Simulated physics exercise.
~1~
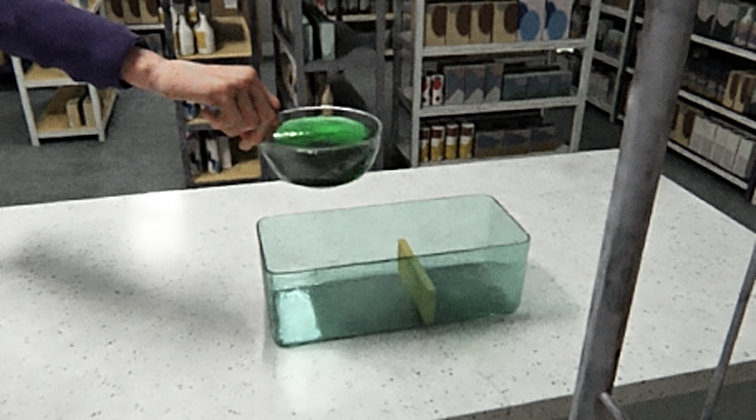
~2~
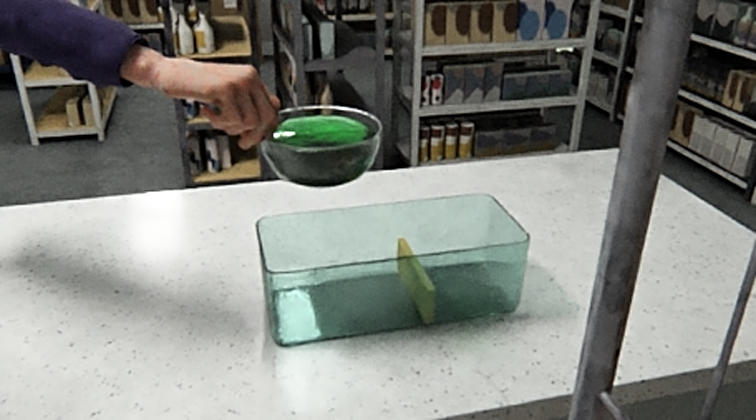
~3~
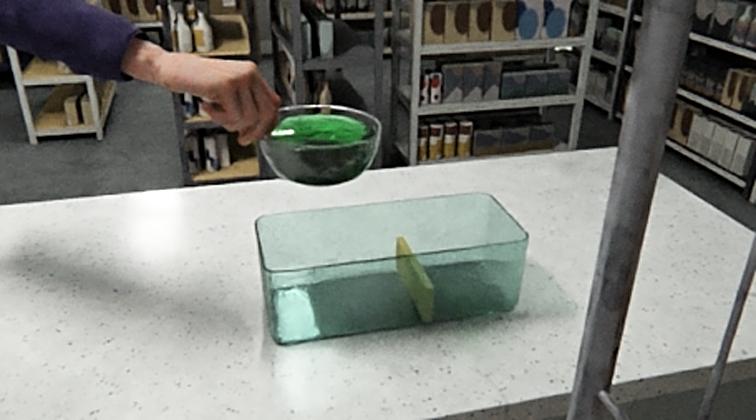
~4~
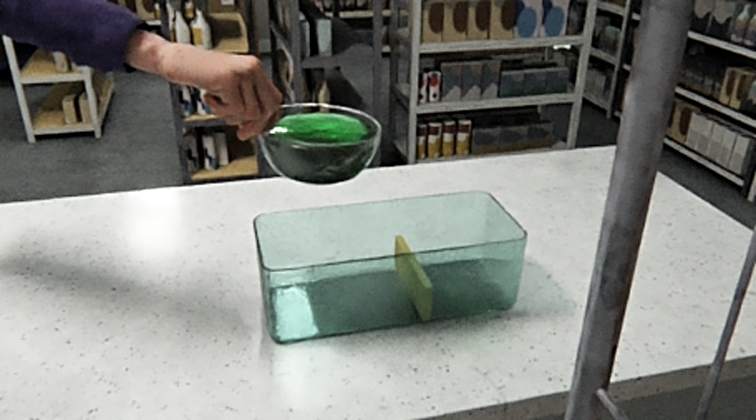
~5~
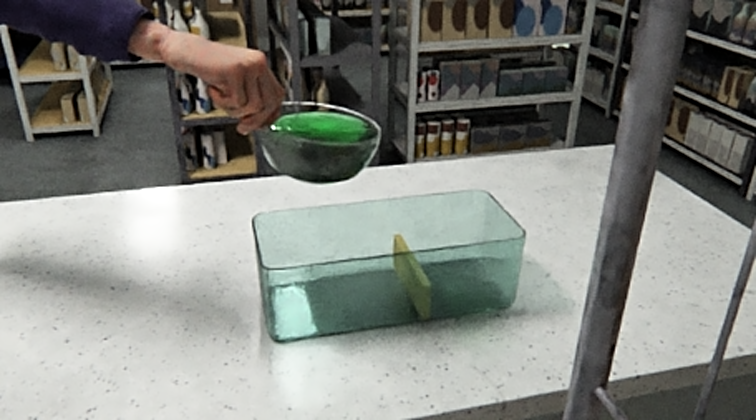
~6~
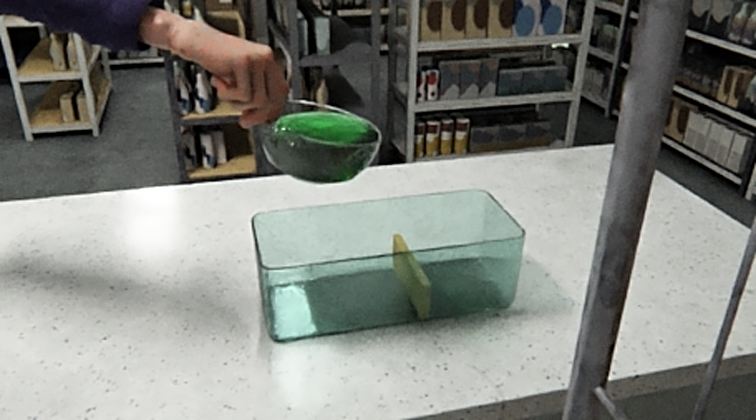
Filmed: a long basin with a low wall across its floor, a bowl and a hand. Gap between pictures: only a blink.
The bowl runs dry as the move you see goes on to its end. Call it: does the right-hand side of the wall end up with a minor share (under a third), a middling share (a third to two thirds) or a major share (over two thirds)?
The right side gets a middling share.
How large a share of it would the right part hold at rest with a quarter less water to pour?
It should come out close to 40 per cent.
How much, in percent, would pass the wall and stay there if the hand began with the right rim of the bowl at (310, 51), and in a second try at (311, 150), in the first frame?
Around 5 percent first, around 0 percent second.
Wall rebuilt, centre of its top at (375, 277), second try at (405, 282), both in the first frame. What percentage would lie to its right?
Roughly 90 % and 60 %.
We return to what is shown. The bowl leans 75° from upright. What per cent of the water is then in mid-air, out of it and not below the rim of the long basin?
35 %.
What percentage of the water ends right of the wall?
About 55 percent.
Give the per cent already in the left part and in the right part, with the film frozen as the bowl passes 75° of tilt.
Left 5 %, right 30 %.
A moment on, the bowl is tipped on its side and 29 per cent is still to pour, 6 is left of the wall and 30 right of it.
Next, the bowl is tipped right over and 0 per cent is still to pour, 43 is left of the wall and 55 right of it.
Then the bowl is tipped right over and 0 per cent is still to pour, 44 is left of the wall and 55 right of it.
Later the bowl is tipped right over and 0 per cent is still to pour, 44 is left of the wall and 55 right of it.
At rest 44 per cent lies left of the wall, 55 right of it and 1 outside.
